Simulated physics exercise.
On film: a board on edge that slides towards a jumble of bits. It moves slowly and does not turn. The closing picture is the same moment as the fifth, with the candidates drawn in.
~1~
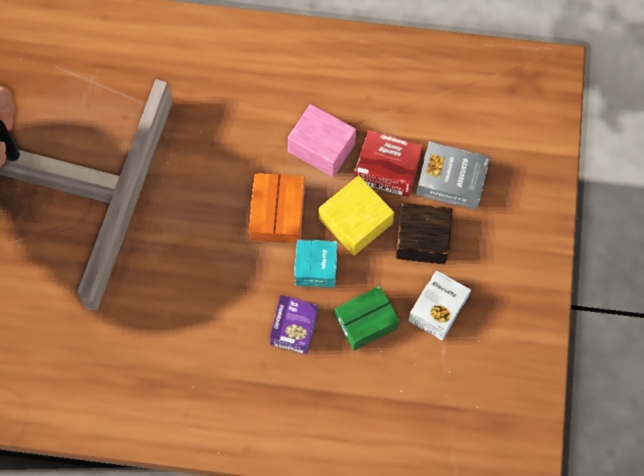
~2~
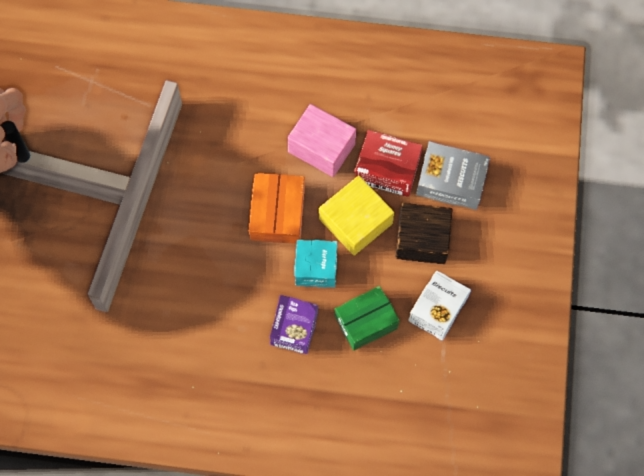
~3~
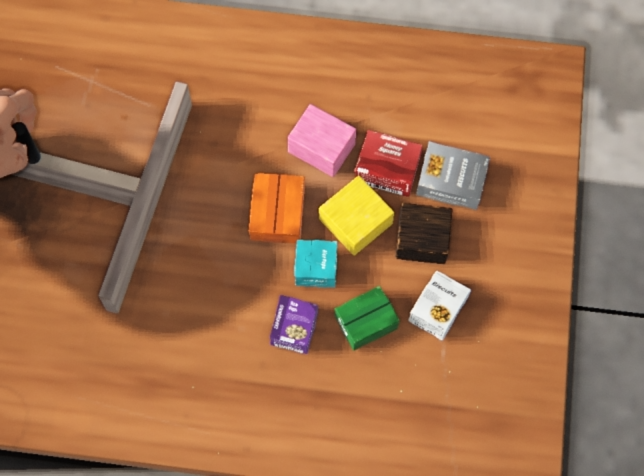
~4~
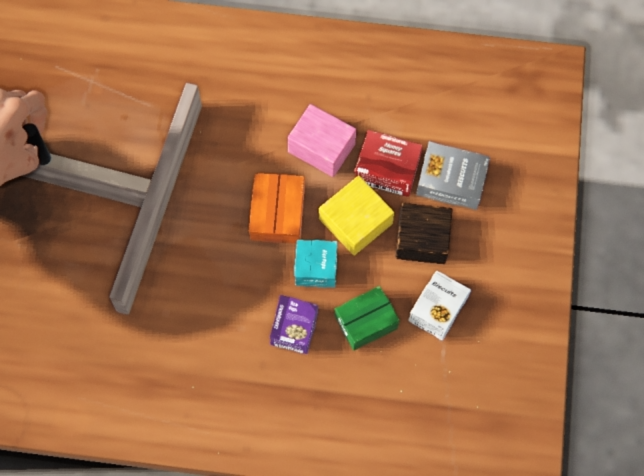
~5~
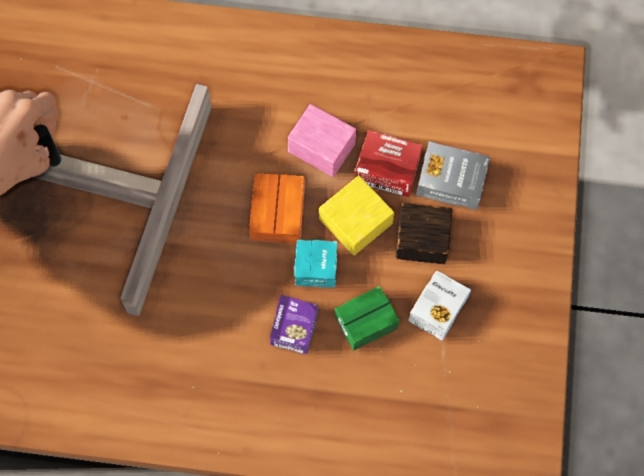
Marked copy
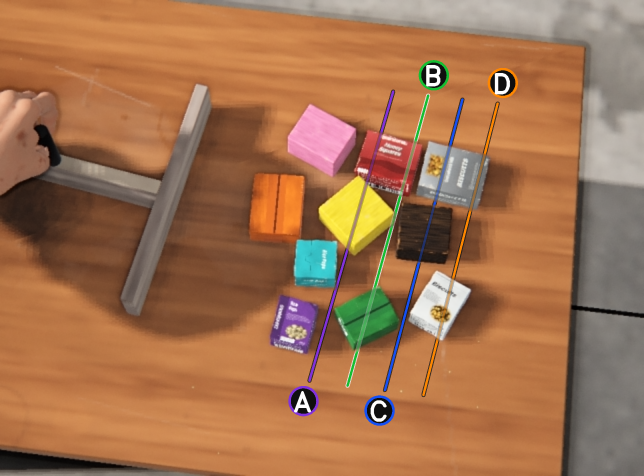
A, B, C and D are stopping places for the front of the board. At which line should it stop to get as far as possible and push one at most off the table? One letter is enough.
Up to line C.
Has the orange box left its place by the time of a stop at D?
Yes.
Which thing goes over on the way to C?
It is the grey box.
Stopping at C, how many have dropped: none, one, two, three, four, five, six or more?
In all, one.
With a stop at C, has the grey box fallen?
Yes.
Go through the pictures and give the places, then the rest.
In the first frame, black block (424, 233); green box (367, 319); turquoise packet (316, 264).
In the second frame, board (134, 185); pink block (322, 141).
In the third frame, board (144, 187); white packet (439, 305).
In the fourth frame, board (155, 188); purple packet (294, 325).
In the fifth frame, board (166, 189); orange box (278, 209); black block (424, 233); green box (367, 319).
On the marked copy, A at (353, 230); B at (390, 234); C at (426, 238); D at (462, 243).
With C. Early on, board (258, 200); orange box (294, 213); grey box (453, 176).
Further on, board (352, 211); grey box (521, 182); black block (489, 242).
At the end, board (423, 219); grey box over the edge; black block (559, 250); one fallen.
As for the rest, A is within the limit but short; B is within the limit but short; D drops two.
